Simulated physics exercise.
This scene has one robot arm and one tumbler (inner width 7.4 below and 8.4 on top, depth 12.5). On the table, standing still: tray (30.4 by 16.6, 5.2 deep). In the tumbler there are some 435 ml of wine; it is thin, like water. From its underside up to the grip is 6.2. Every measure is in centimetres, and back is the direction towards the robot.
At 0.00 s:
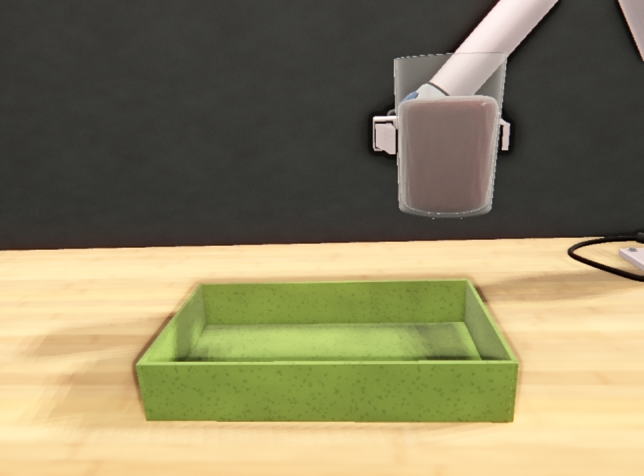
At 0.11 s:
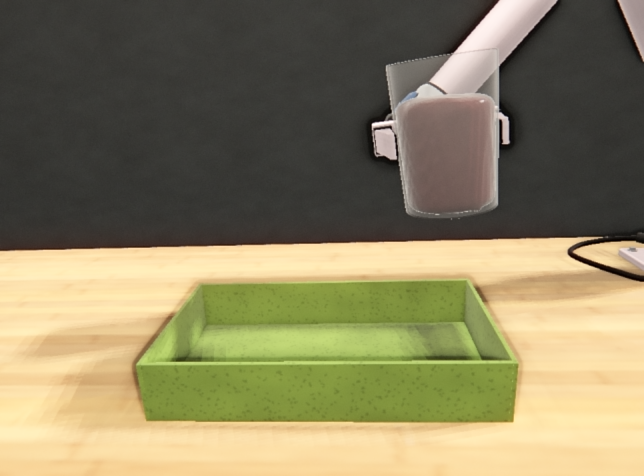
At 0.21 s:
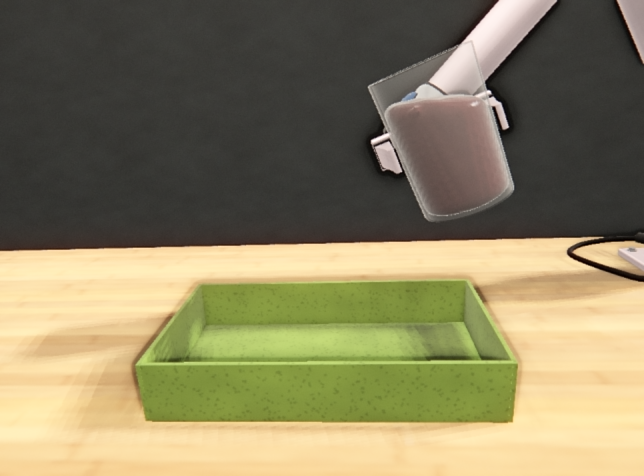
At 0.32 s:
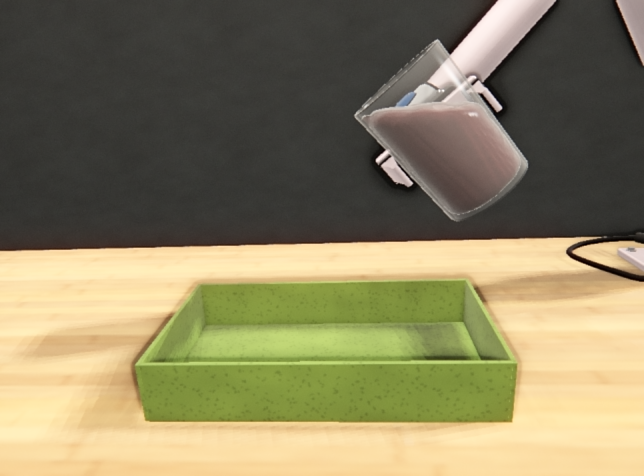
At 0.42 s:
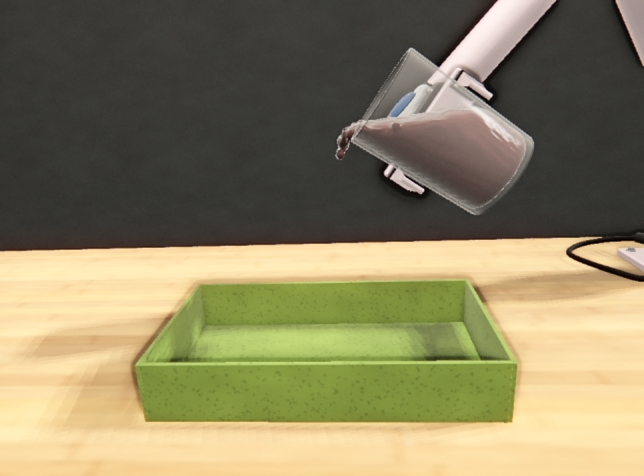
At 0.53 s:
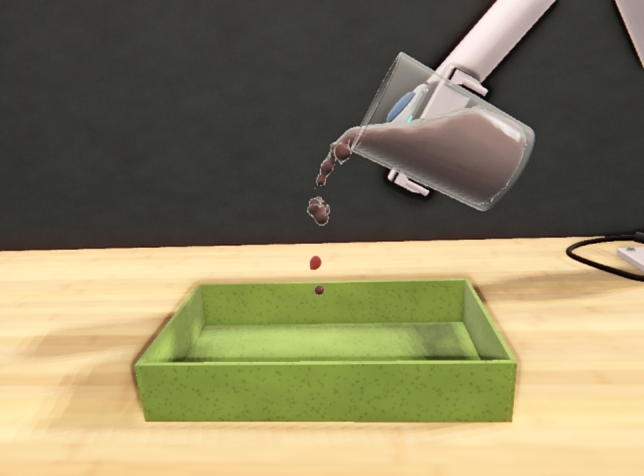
The clip shows a robot arm holding a clear tumbler of brownish liquid above a green tray on a wooden table, tilting it to the left until liquid pours over the rim and drops fall toward the tray.
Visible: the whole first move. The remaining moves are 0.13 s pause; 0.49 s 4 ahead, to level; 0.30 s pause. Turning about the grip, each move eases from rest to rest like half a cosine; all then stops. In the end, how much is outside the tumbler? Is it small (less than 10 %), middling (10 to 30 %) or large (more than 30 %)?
It is middling.
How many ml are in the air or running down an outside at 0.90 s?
It comes to close to 10 ml.
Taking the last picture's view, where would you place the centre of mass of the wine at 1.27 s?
The centre lands around (376, 194) in the last view.
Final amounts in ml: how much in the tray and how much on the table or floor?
About 70, 5 ml.
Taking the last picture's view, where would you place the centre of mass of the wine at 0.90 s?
About (398, 189).
After 0.90 s, tilted 32° forward, liquid up to 24 above the table; 365 ml in the tumbler, 60 ml in the tray, 10 ml in the air or running down outside.
After 1.27 s, level, liquid up to 25 above the table; 365 ml in the tumbler, 65 ml in the tray, 5 ml on the table or floor.
After 1.65 s, level, liquid up to 25 above the table; 365 ml in the tumbler, 65 ml in the tray, 5 ml on the table or floor.
After 2.45 s, level, liquid up to 25 above the table; 365 ml in the tumbler, 65 ml in the tray, 5 ml on the table or floor.
At rest, 365 ml in the tumbler, 65 ml in the tray, 5 ml on the table or floor. That is 16 % outside the tumbler.
